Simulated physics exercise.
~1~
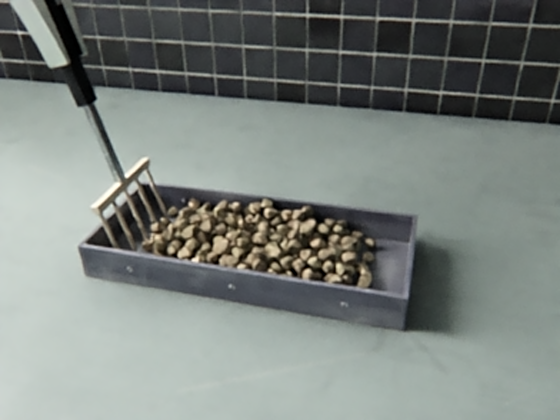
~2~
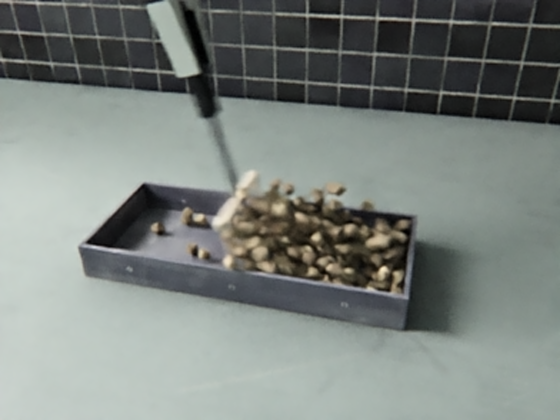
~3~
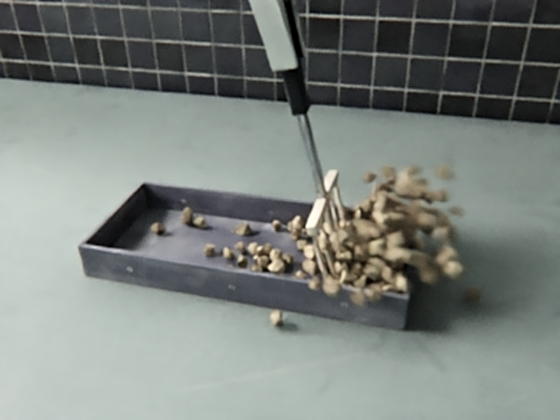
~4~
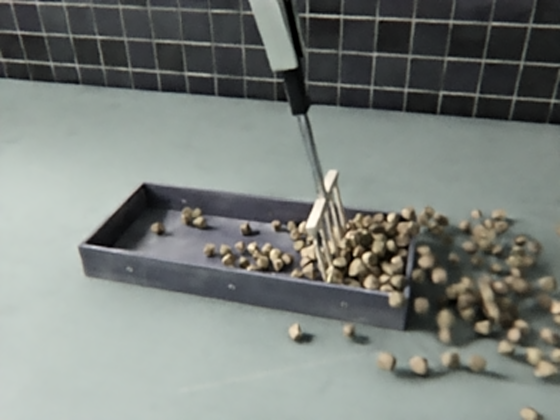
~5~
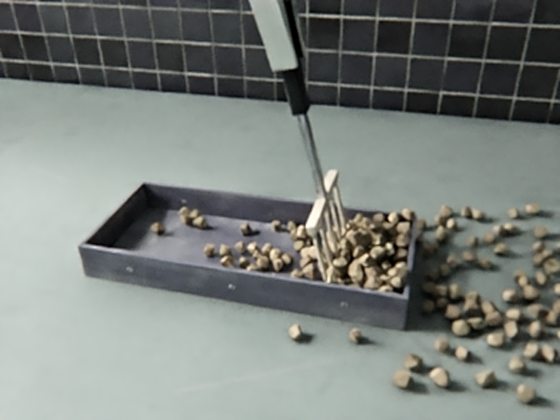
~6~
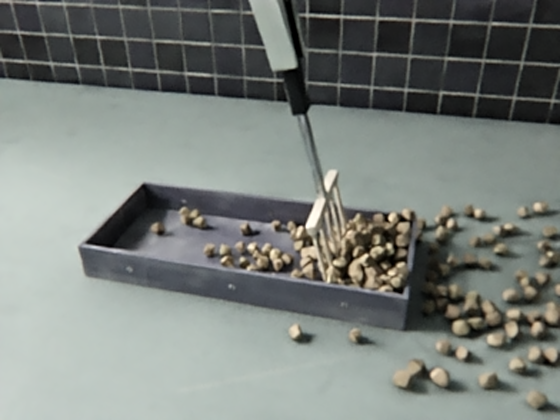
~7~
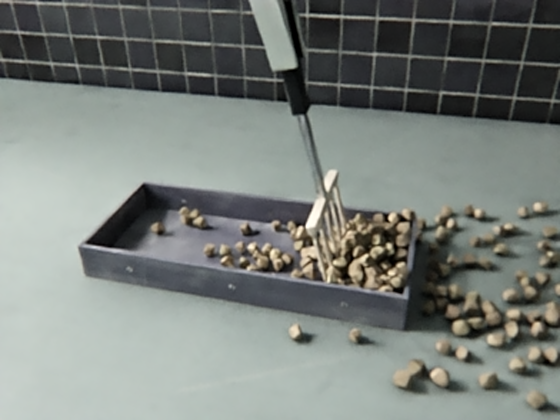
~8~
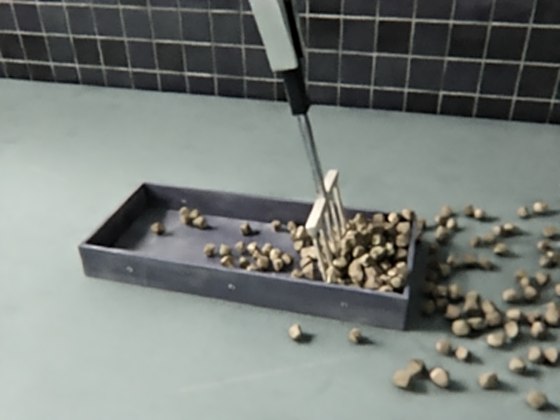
A grey-green tabletop in front of a dark tiled wall is seen from slightly above by a still camera. A shallow dark grey trough sits on it, heaped with small brown pebbles, and a black and white robot arm holds a pale wooden rake at its left end. The rake sweeps quickly to the right, bunching the pebbles ahead of its tines. It stops short of the right wall, and many pebbles fly over the end and scatter across the table. They settle to the right and in front, while the rest stay in the trough, mostly piled around the motionless rake.
